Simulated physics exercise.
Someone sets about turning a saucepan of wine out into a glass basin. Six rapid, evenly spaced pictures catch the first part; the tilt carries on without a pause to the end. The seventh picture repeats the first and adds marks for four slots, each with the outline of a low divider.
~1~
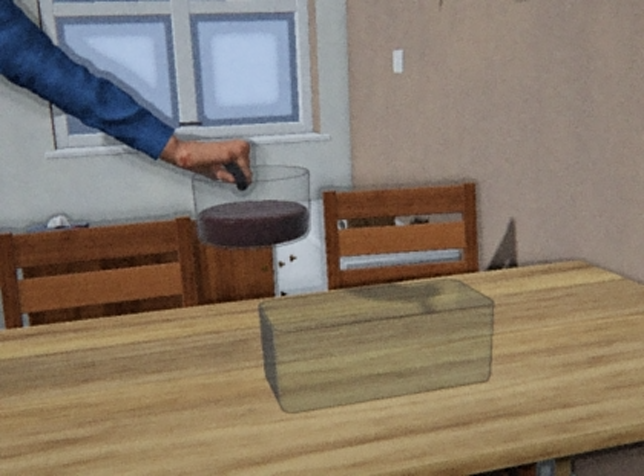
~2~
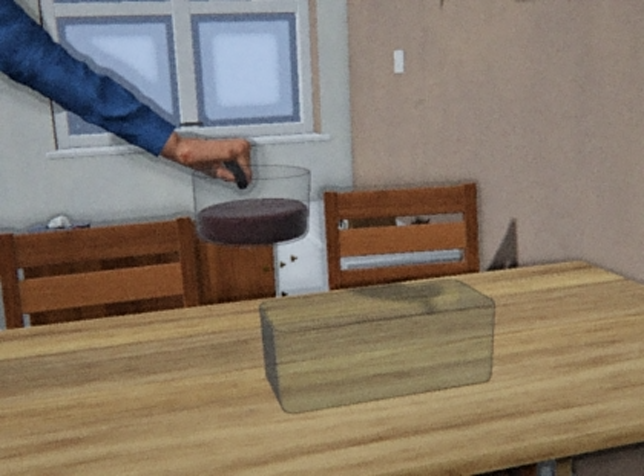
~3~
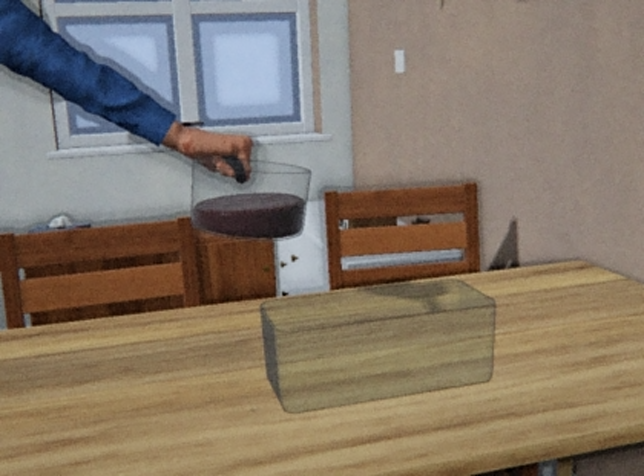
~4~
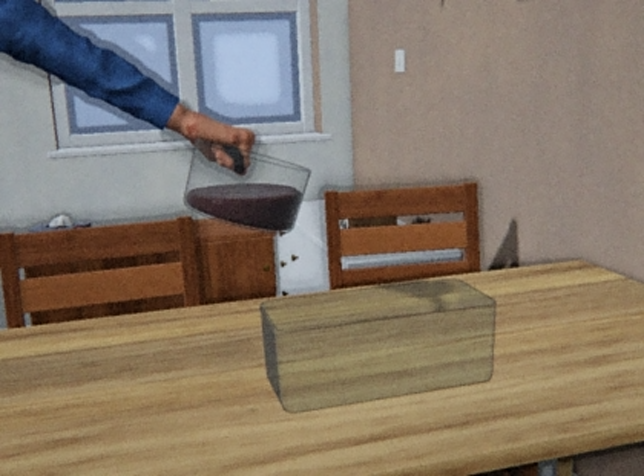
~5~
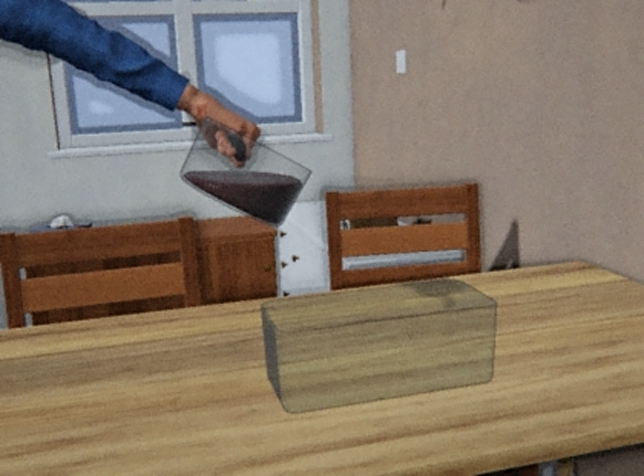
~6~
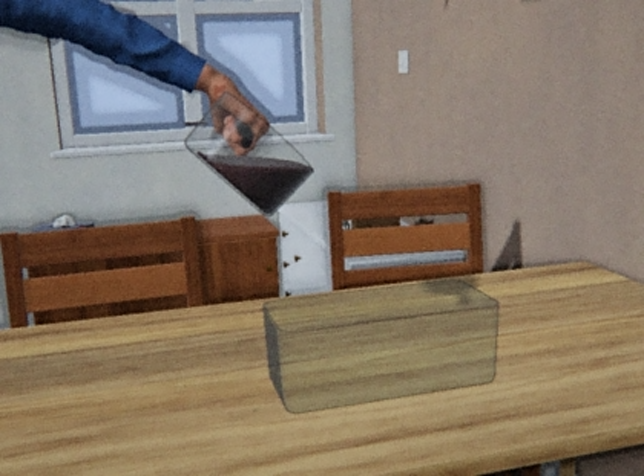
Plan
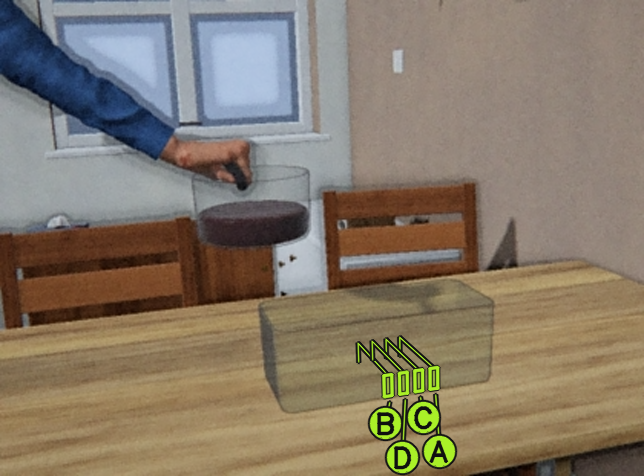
A hand tilts a clear container of dark liquid steadily to the right above a table.
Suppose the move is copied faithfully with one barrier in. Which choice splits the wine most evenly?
Use slot C.
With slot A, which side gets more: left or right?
The left side.
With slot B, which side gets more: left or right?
More ends on the right.
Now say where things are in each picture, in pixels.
The first picture shows upright, lip at (305, 169); basin from (280, 412) to (489, 379); nothing has left yet.
The second picture shows tipped about 2°, lip at (306, 169); nothing has left yet.
The third picture shows tipped about 8°, lip at (307, 169); nothing has left yet.
The fourth picture shows tipped about 18°, lip at (307, 169); nothing has left yet.
The fifth picture shows tipped about 31°, lip at (308, 169); nothing has left yet.
The sixth picture shows tipped about 45°, lip at (310, 169); nothing has left yet.
On the marked copy, A at (435, 394); B at (389, 402); C at (420, 397); D at (405, 399).
With A, about 84 % ends left of the wall and 11 % right of it; 5 % is lost outside.
With B, about 13 % ends left of the wall and 83 % right of it; 4 % is lost outside.
With C, about 51 % ends left of the wall and 46 % right of it; 3 % is lost outside.
With D, about 18 % ends left of the wall and 80 % right of it.
